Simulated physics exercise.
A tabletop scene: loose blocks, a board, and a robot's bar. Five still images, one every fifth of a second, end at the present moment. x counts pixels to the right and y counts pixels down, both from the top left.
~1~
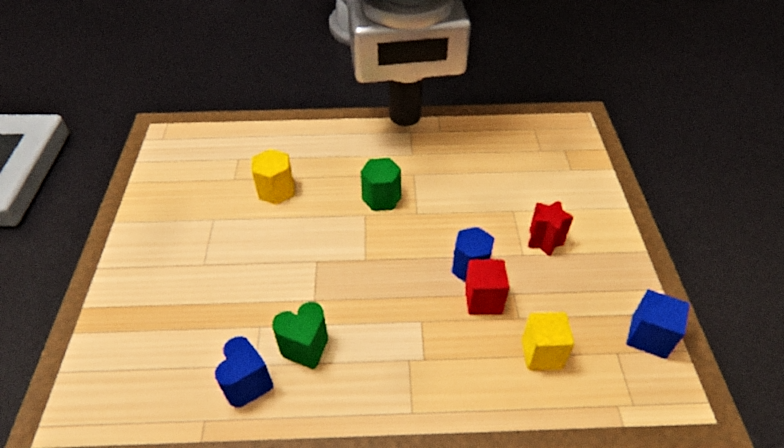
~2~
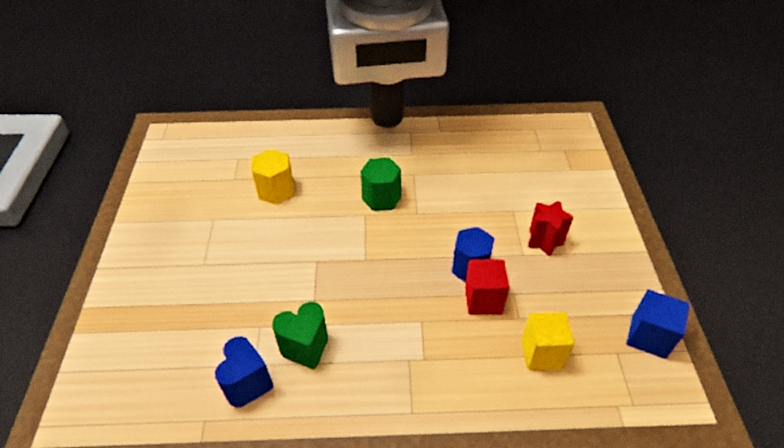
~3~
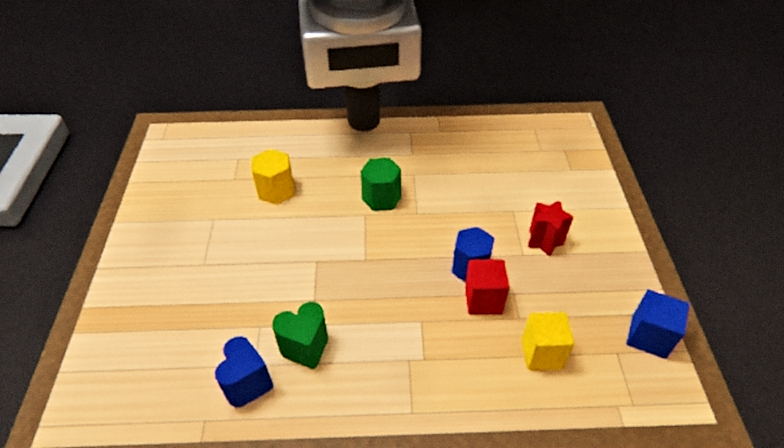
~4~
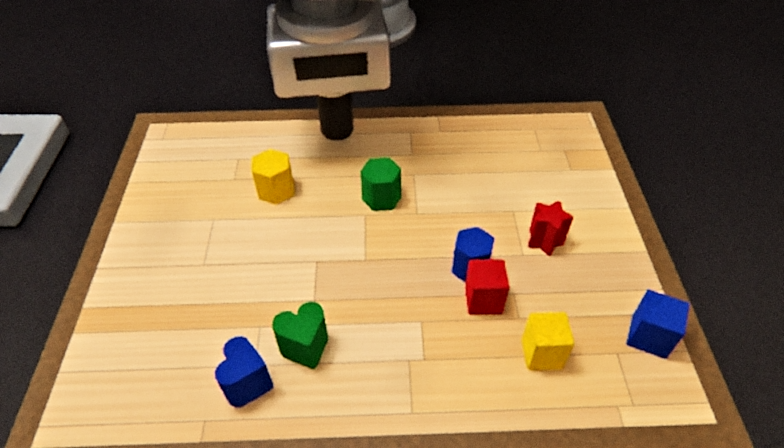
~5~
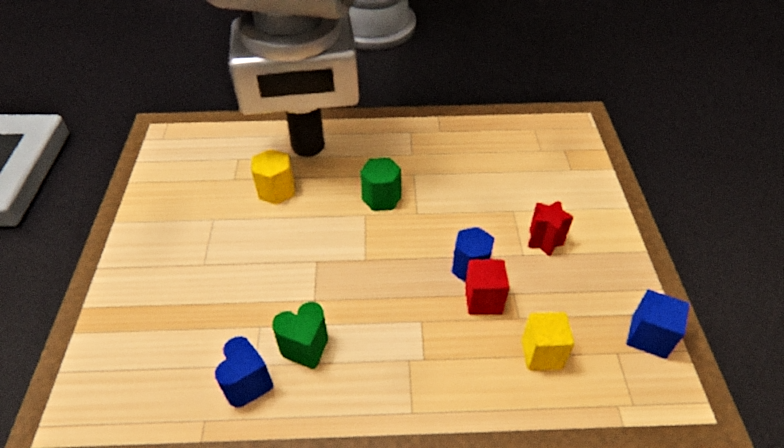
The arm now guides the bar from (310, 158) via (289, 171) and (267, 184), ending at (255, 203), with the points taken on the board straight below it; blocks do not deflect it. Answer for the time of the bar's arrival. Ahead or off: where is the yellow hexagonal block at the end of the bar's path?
I think it holds its spot in front.
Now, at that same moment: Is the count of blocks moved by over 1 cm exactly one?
In short: Yes.
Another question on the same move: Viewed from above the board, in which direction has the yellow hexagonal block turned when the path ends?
Direction: Anticlockwise.
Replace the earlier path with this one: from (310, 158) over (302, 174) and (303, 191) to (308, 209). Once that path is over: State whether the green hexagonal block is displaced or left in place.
Right where it was.
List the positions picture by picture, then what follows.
Bar's lower end at (405, 117); yellow hexagonal block at (270, 162), in the first picture.
Bar at (387, 119); blocks still, in the second picture.
Bar at (364, 123); blocks still, in the third picture.
Bar at (337, 131); blocks still, in the fourth picture.
Bar at (309, 147); yellow hexagonal block at (270, 162), in the fifth picture.
On the path given first. Halfway along, bar at (275, 166); yellow hexagonal block at (256, 174), turned 15° anticlockwise.
At the end, bar at (252, 192); yellow hexagonal block at (232, 203), turned 20° anticlockwise.
